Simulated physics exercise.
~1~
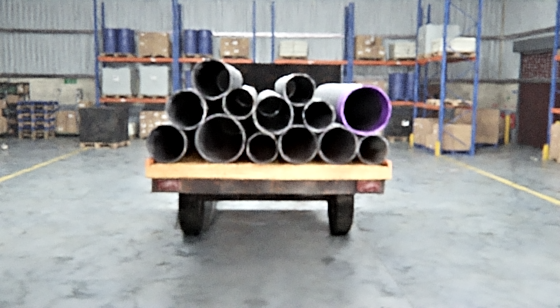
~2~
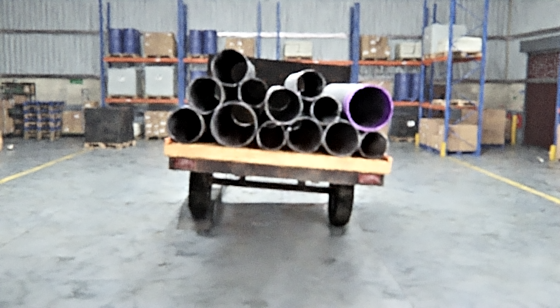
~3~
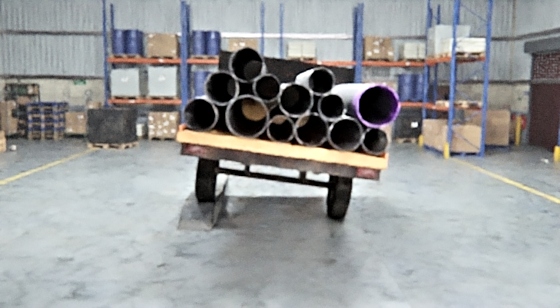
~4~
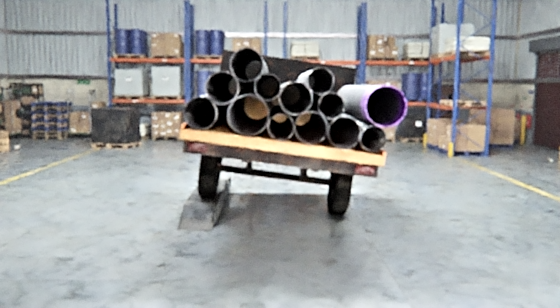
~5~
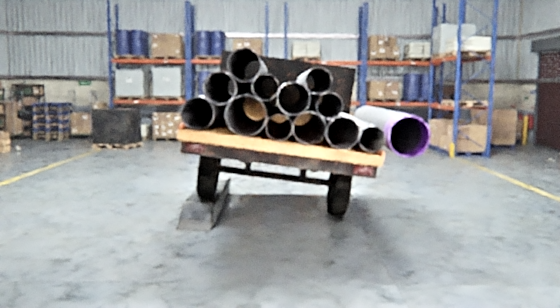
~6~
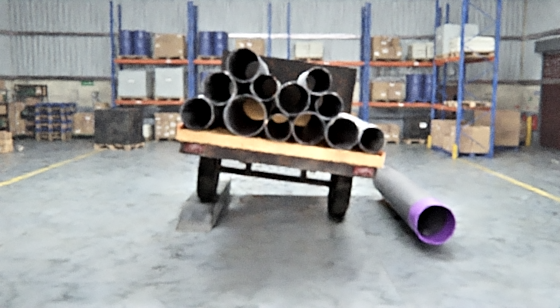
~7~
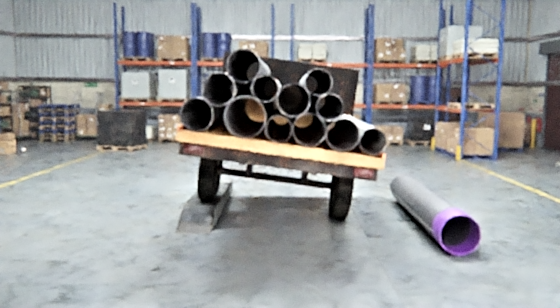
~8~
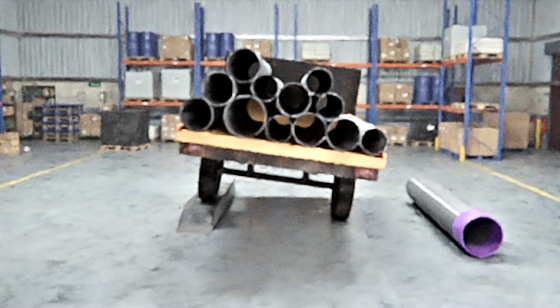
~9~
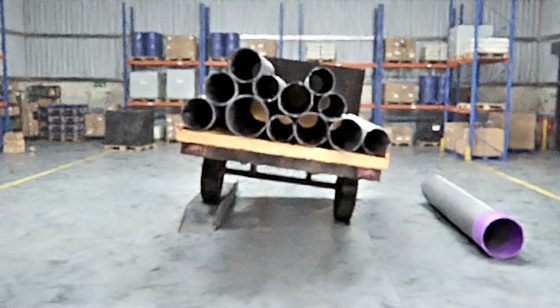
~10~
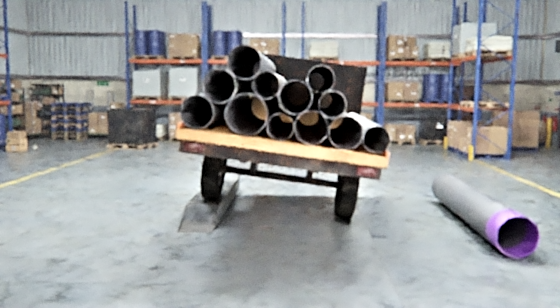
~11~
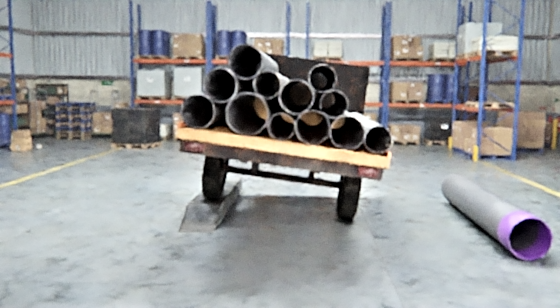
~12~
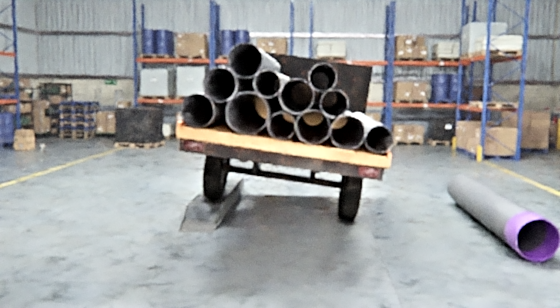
In this clip, a flat trailer stacked with plastic pipes tilts to the right in a warehouse as its left wheel rides up onto a ramp-like block. The purple-ended pipe rolls off the right side and drops to the floor, rolling a little farther right while the others stay aboard.
